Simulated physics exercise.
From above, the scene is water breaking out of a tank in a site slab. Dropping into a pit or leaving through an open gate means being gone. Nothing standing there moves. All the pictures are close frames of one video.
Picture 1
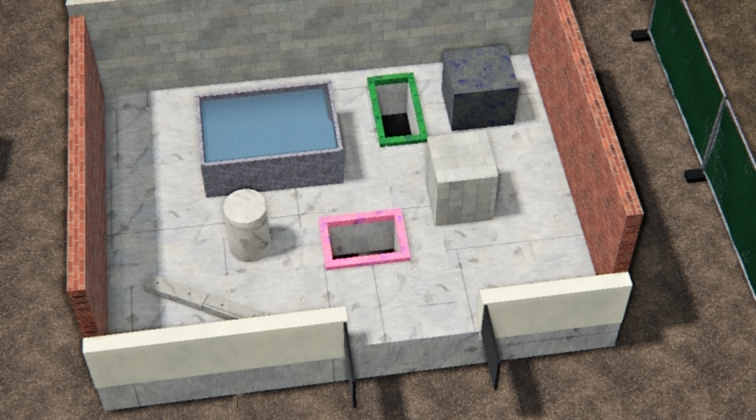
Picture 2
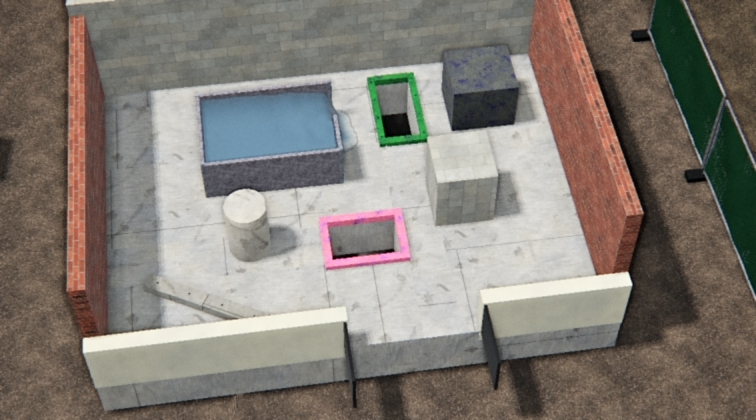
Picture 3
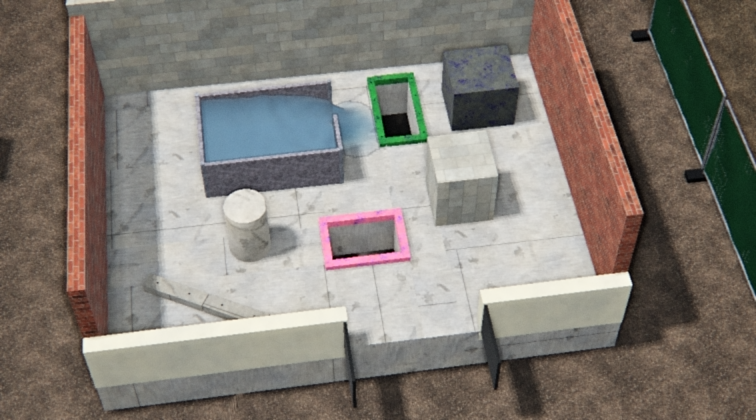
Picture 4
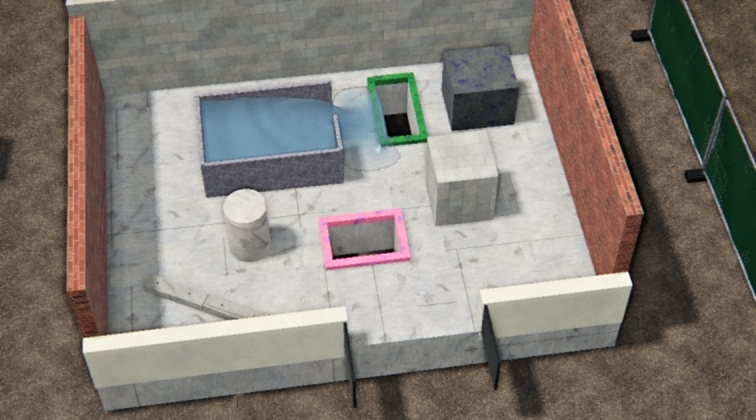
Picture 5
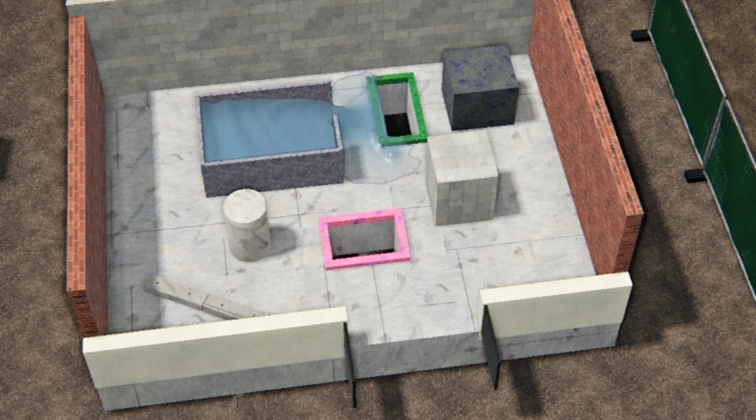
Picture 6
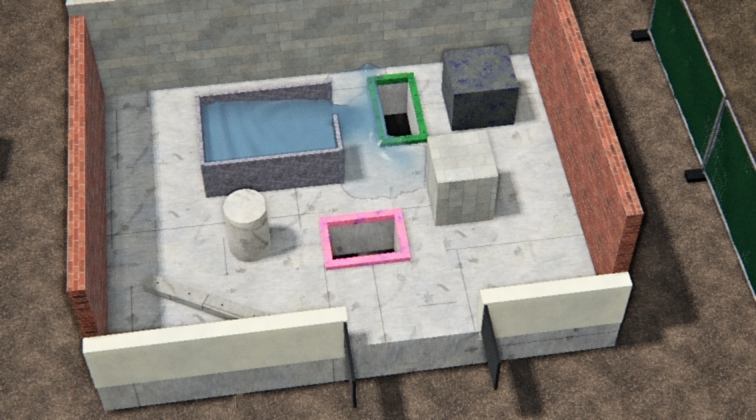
A walled building-site slab, open at the front and ringed by brown dirt, is seen from above by a still camera. A dark-rimmed tank of blue water sits at upper left, with a pale cylinder and plank below, green- and pink-framed pits, and dark and pale blocks at right. Water breaks from the tank's right side, runs rightward to the green frame, and spreads around its near side.
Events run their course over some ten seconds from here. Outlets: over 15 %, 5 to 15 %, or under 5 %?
The gate will not reach five per cent; the green pit will not stay within fifteen per cent; the pink pit will not reach five per cent.
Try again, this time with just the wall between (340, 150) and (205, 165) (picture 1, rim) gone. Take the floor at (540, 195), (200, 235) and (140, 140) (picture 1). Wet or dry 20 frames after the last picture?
Unsoaked, then soaked, then soaked.
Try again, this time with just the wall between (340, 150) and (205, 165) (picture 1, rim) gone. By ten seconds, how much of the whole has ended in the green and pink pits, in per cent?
Per cent: Green 0, pink 20.
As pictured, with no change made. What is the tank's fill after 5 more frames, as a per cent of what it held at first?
Estimate: Around 70 per cent.
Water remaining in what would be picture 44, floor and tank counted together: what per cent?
52 %.
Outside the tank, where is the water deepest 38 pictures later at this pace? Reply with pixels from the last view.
Look close to (371, 124).
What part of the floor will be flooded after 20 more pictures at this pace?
That comes to about 30 per cent.
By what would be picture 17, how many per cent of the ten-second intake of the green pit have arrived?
It works out at roughly 55 percent of the ten-second total.
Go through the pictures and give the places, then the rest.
Still water in the open tank at (268, 125), in the first picture.
Water pours out at (331, 120) and has run to (341, 114), in the second picture.
Water pours out at (331, 122) and has run to (378, 142), in the third picture.
The front is at (392, 157), out from the gap at (331, 122), in the fourth picture.
Water pours out at (331, 122) and has run to (412, 166), in the fifth picture.
Water pours out at (331, 122) and has run to a hidden place, in the sixth picture.
A moment on, water covers 15 % of the floor; the gate 0 %, the green pit 15 %, the pink pit 0 %.
Next, water covers 20 % of the floor; the gate 0 %, the green pit 26 %, the pink pit 0 %.
Then, water covers 30 % of the floor; the gate 1 %, the green pit 37 %, the pink pit 0 %.
Later, water covers 40 % of the floor; the gate 1 %, the green pit 46 %, the pink pit 0 %.
In the end, water covers 60 % of the floor; the gate 3 %, the green pit 49 %, the pink pit 0 %.
